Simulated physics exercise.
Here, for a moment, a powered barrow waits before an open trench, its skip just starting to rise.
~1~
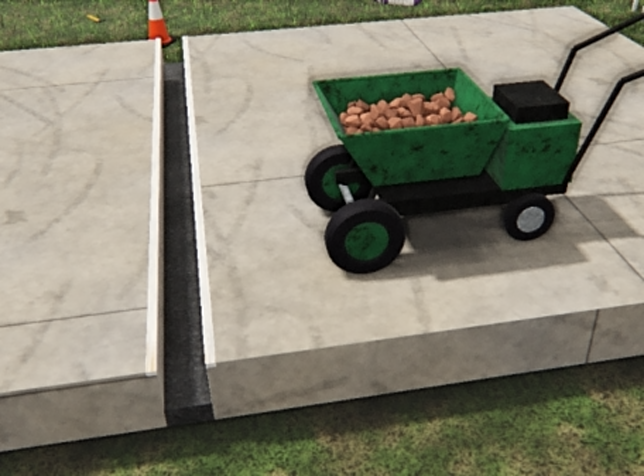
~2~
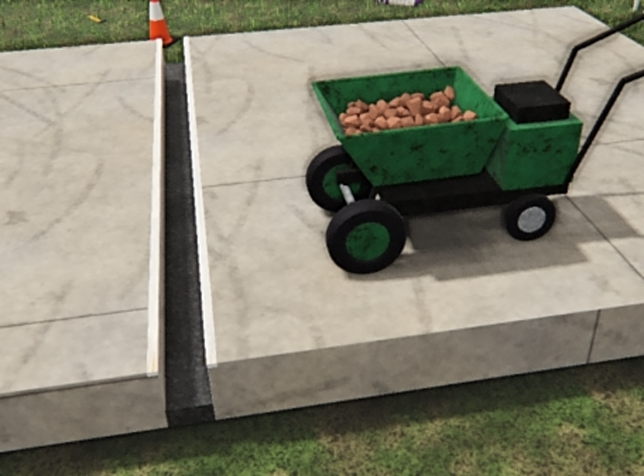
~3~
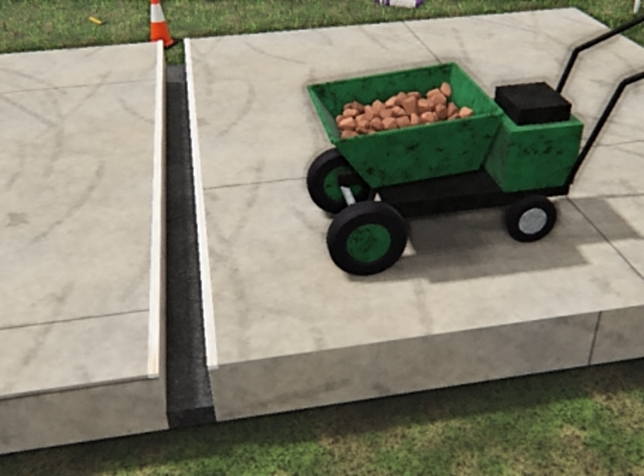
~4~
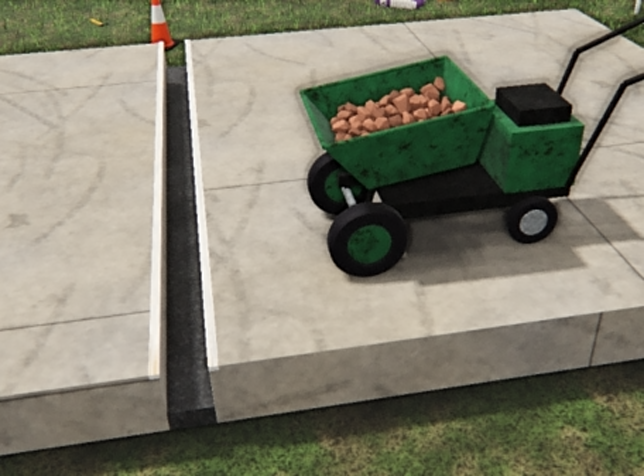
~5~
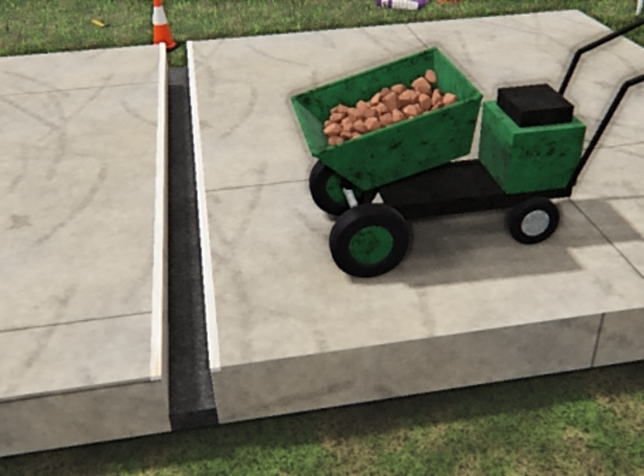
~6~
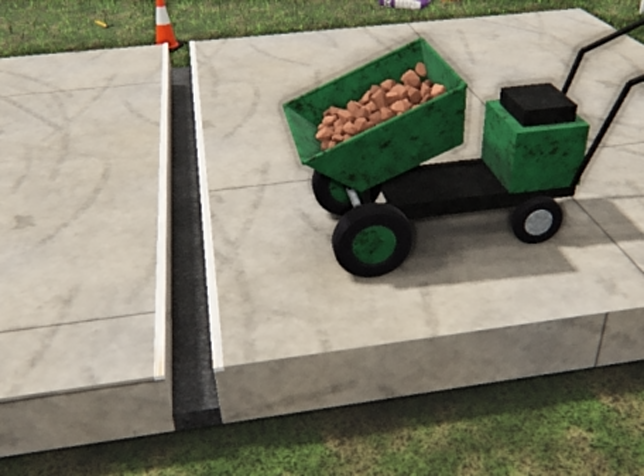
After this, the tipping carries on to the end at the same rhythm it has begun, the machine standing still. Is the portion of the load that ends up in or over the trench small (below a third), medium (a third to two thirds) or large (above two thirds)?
Medium.
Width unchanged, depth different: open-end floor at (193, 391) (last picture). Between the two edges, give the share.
I'd say around 40 in a hundred.
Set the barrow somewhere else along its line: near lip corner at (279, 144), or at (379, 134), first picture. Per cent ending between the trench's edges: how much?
Close to 70 in a hundred, and close to 10 in a hundred.
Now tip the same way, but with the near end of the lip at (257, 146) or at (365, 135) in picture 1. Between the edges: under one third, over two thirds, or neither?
At the first place between a third and two thirds, at the second under a third.
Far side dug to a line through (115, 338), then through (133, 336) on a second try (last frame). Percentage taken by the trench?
The first case gives around 40 percent, and the second around 40 percent.
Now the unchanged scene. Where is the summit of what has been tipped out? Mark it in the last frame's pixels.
Around (236, 234).
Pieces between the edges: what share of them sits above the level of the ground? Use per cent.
Roughly 0 in a hundred.
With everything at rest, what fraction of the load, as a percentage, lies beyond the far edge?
Roughly 0 per cent of the load.
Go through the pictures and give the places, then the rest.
In the first frame, lip of the skip near (340, 137), level; top of the load near (410, 124), lumps of rubble; first edge of the trench near (207, 321); far edge near (152, 328), the trench under half as wide as the skip, and about as deep as wide.
In the second frame, lip of the skip near (339, 138), tipped barely; top of the load near (408, 117).
In the third frame, lip of the skip near (333, 142), tipped barely; top of the load near (421, 118).
In the fourth frame, lip of the skip near (325, 148), tipped a little; top of the load near (424, 116).
In the fifth frame, lip of the skip near (314, 155), tipped clearly; top of the load near (416, 112).
In the sixth frame, lip of the skip near (304, 163), tipped clearly; top of the load near (415, 95); first edge of the trench near (215, 325); far edge near (160, 332).
Shortly afterwards, skip tipped steeply; the whole lot in the skip.
Next, skip tipped right over; the bulk in the skip; a little short of the trench; a little in or heaped over the trench; only a few falling.
Some moments later, skip tipped right over; near a quarter in the skip; near a third short of the trench; near a third in or heaped over the trench; only a few beyond it.
In the end, skip tipped right over; a little in the skip; near a third short of the trench; near half in or heaped over the trench; none at all beyond it.
